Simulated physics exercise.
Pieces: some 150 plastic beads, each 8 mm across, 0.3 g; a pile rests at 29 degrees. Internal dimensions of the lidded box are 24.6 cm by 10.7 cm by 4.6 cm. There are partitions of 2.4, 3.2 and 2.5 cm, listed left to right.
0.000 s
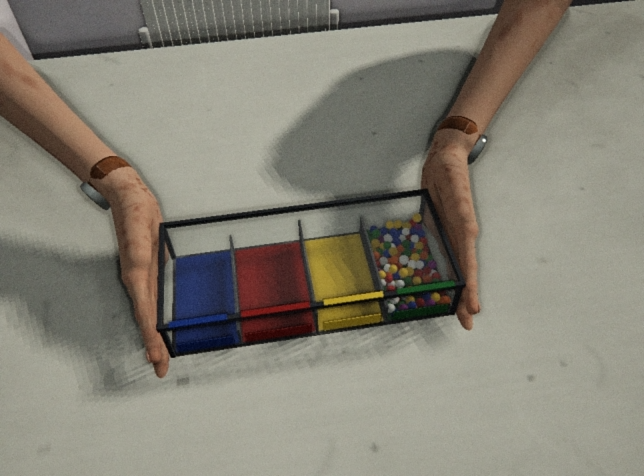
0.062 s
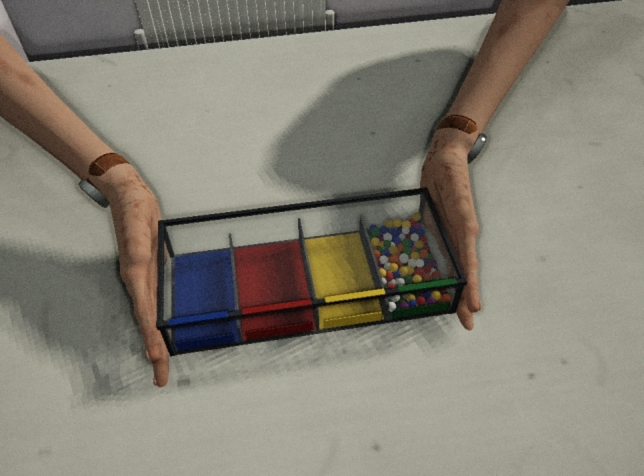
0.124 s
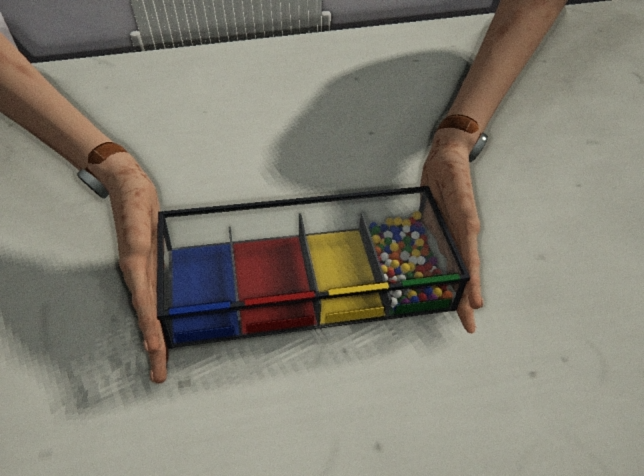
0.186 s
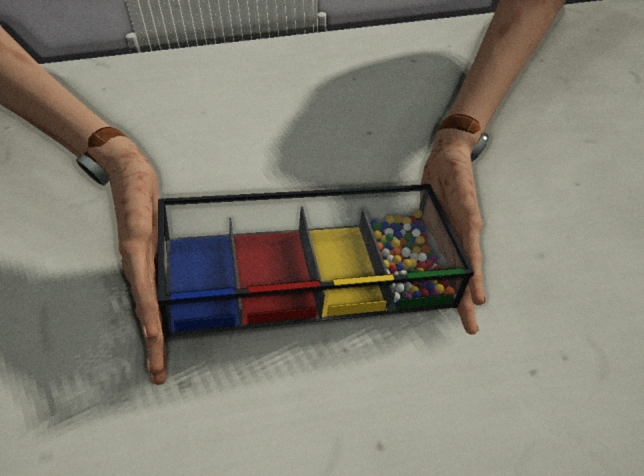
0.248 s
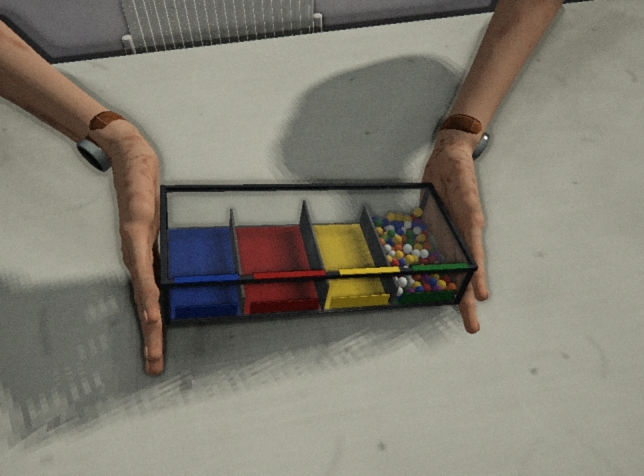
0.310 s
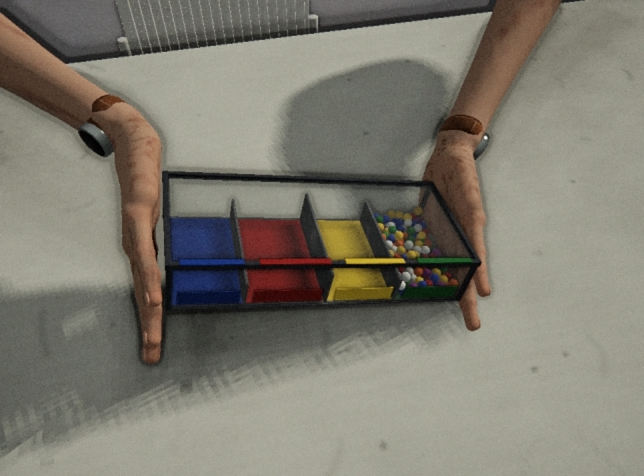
Two hands, one pressed to each end, tilt a clear, black-edged box above a pale grey surface, seen from above at an angle, with a white grille at the top edge. The box has blue, red, yellow and green compartments from left to right, with many small multicoloured beads in the green one. Its left end rises slightly as the front comes up, the beads shift a little within their compartment, and the shadows change below.
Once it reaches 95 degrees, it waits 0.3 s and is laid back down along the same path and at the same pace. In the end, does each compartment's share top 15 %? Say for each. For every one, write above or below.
Red compartment below, blue compartment below, green compartment above, yellow compartment below.
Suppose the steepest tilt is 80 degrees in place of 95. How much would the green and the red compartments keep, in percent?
Green 100, red 0.
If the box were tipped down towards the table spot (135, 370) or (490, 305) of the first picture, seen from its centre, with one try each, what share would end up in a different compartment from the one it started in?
Estimate: Some 90 % and some 0 % respectively.
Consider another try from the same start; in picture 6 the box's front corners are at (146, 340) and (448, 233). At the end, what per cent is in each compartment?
Each compartment ends like this: Red 5 per cent, blue 70 per cent, green 5 per cent, yellow 20 per cent.
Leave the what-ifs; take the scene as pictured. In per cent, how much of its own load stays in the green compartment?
Some 100 percent.
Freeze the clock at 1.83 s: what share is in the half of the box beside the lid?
Close to 50 in a hundred.
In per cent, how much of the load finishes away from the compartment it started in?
Roughly 0 %.
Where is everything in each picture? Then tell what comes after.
The first frame shows box tilt 0 degrees, front corners at (162, 326) and (460, 283); green 100 %.
The second frame shows box tilt 1 degrees, front corners at (162, 324) and (461, 280).
The third frame shows box tilt 4 degrees, front corners at (163, 313) and (464, 276), lowest corner right back.
The fourth frame shows box tilt 8 degrees, front corners at (164, 298) and (468, 271), lowest corner right back.
The fifth frame shows box tilt 11 degrees, front corners at (167, 282) and (472, 266), lowest corner right back.
The sixth frame shows box tilt 15 degrees, front corners at (171, 264) and (475, 261), lowest corner right back; green 100 %. The box's pace is about 60 degrees a second.
After 1.83 s, tilt 95 degrees; green 100 %.
Then, at 2.84 s, tilt 47 degrees; green 100 %.
Then, at 3.83 s, tilt 0 degrees; green 100 %.
In the end, at 4.3 s, red 0 %, blue 0 %, green 100 %, yellow 0 %.
